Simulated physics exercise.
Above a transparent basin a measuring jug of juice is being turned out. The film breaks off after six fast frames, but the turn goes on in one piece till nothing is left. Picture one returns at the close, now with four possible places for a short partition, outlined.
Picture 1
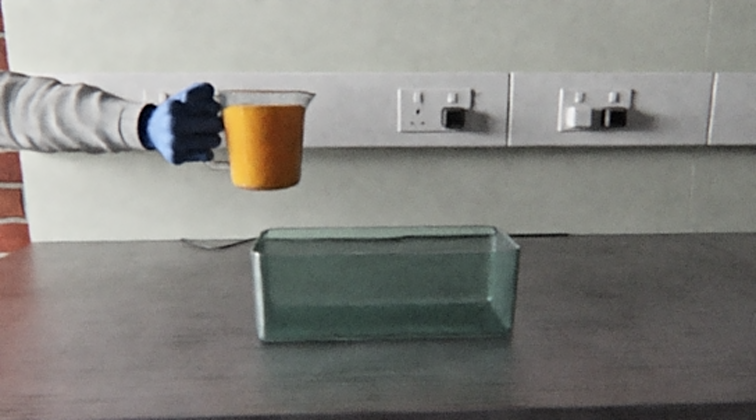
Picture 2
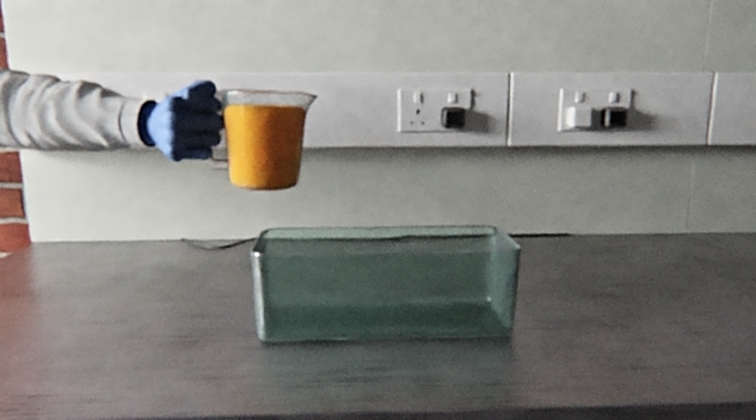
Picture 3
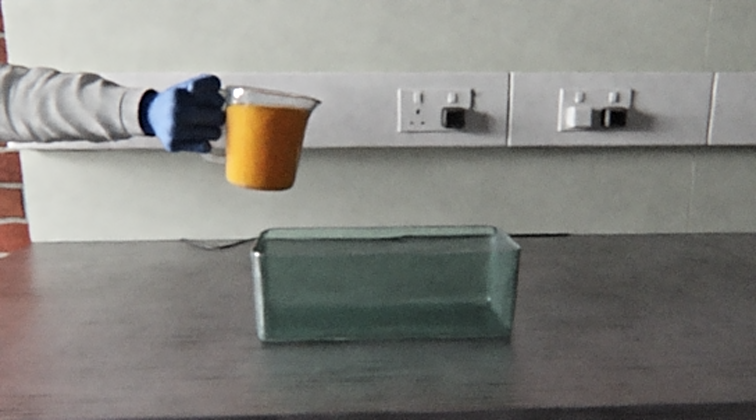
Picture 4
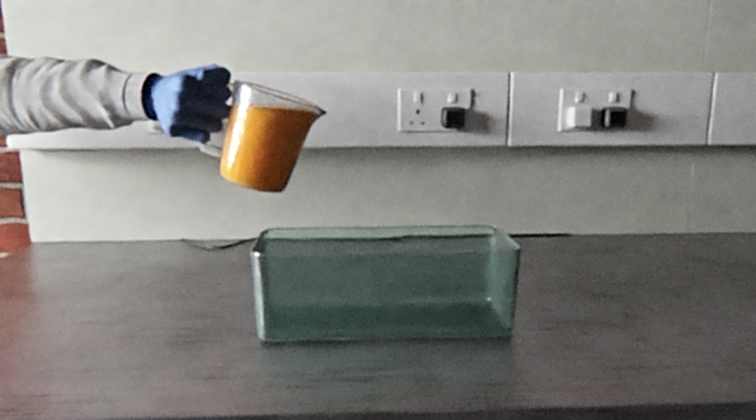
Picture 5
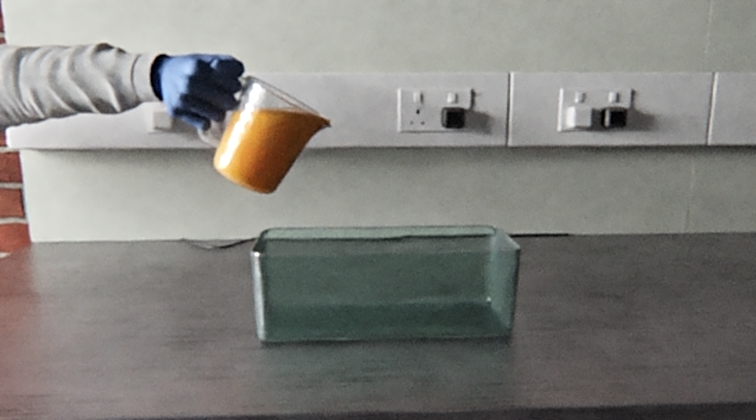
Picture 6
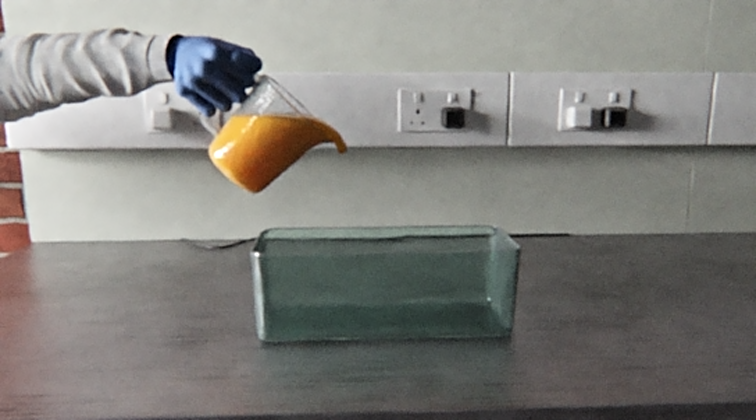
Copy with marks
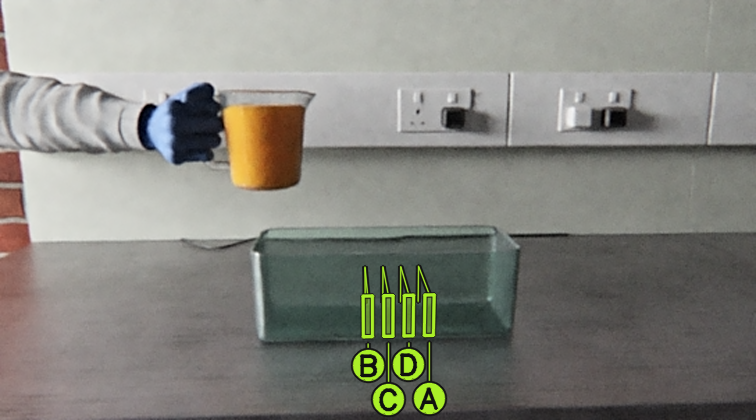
A gloved hand tilts a jug of orange juice rightward until juice curls over its lip.
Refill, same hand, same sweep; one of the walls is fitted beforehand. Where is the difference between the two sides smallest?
The answer is position B.
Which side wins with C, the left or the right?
The left one.
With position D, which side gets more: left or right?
More ends on the left.
On the marked copy, A at (429, 342); B at (368, 343); C at (388, 343); D at (408, 342).
For position A, about 94 % ends left of the wall and 4 % right of it.
For position B, about 50 % ends left of the wall and 49 % right of it.
For position C, about 84 % ends left of the wall and 12 % right of it; 4 % is lost outside.
For position D, about 93 % ends left of the wall and 3 % right of it; 4 % is lost outside.
